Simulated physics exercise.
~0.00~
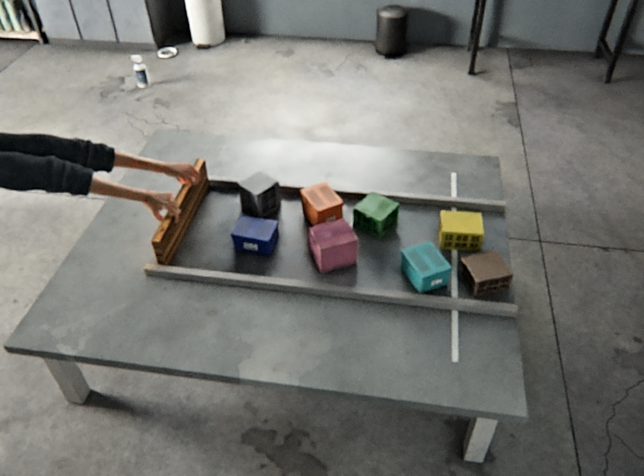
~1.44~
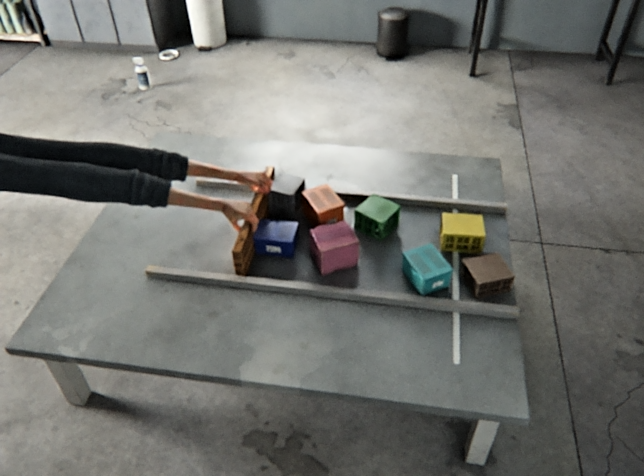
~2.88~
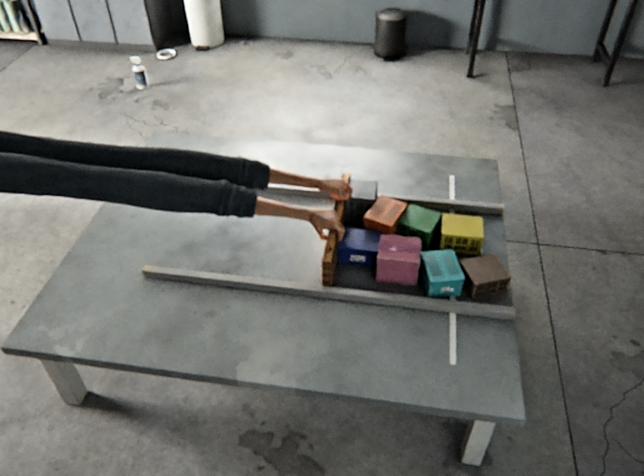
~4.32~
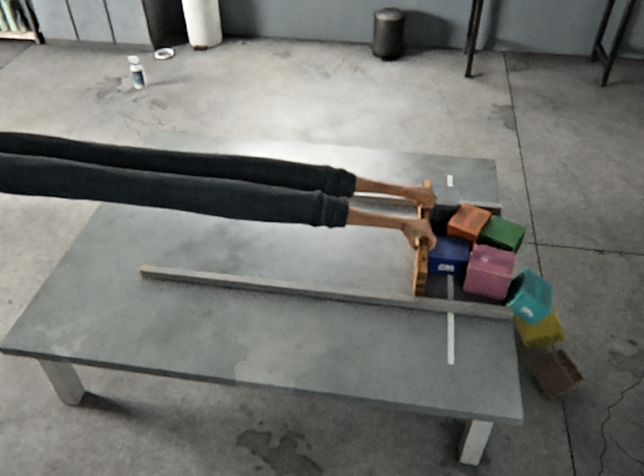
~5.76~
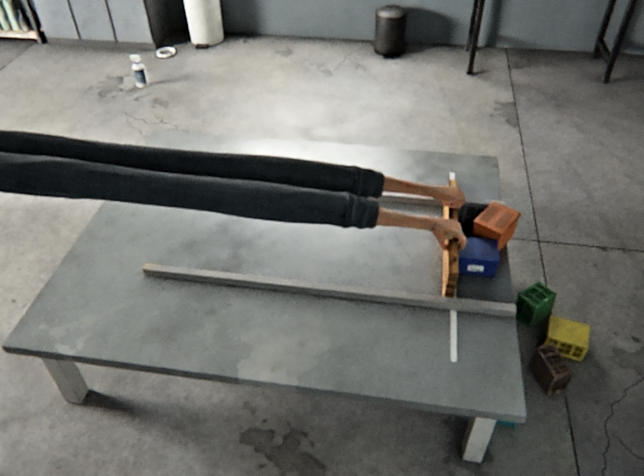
The video shows two hands pushing a wooden plank rightward along a raised grey deck, sweeping a jumble of colourful crates and totes toward the edge. Brown, yellow, turquoise, green and pink ones drop off, while the plank ends at the white strip with the blue, grey and orange ones still beside it.
